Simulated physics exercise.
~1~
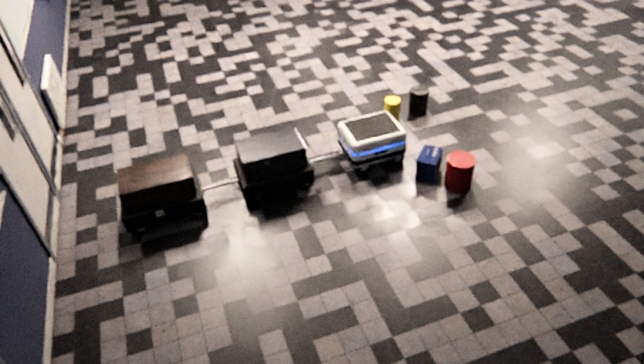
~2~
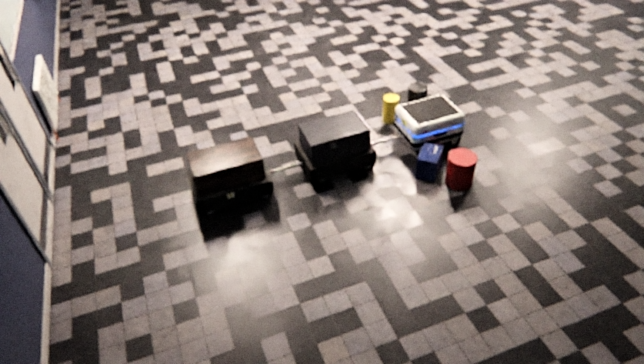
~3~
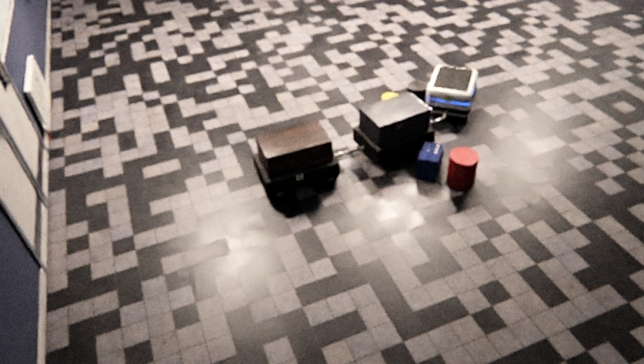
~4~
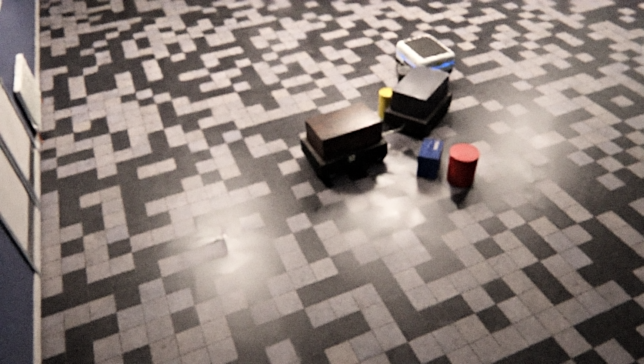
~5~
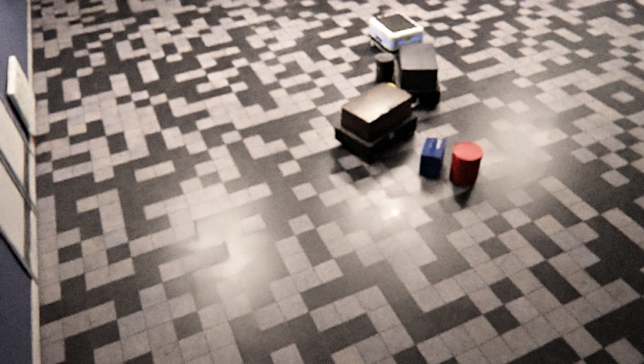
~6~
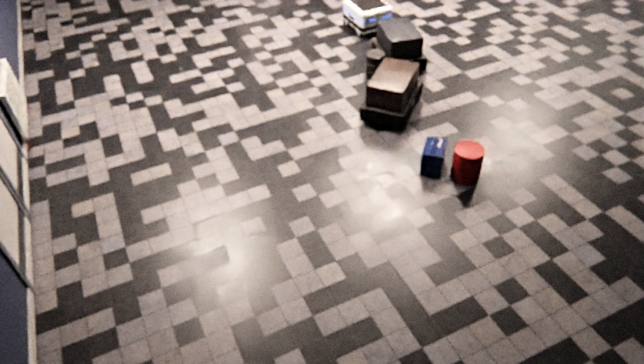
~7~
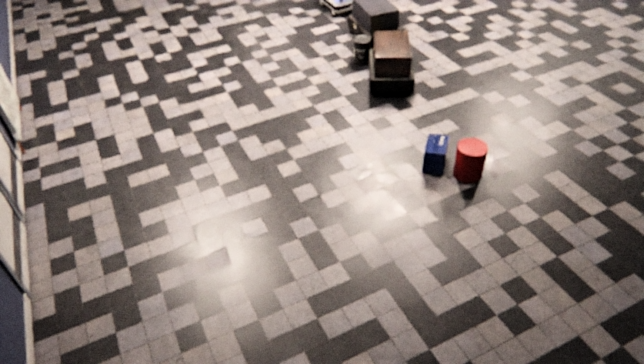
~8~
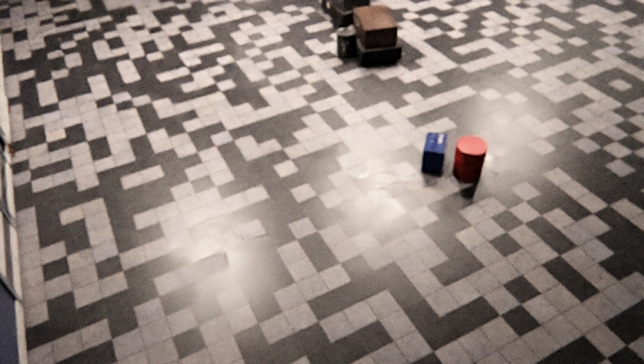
On a patterned tile floor, a small white and blue tug towed two dark carts right, then curved left toward the back, the black pail shifting away alongside them and the yellow canister dropping from view, while the blue box and red pail stayed put.
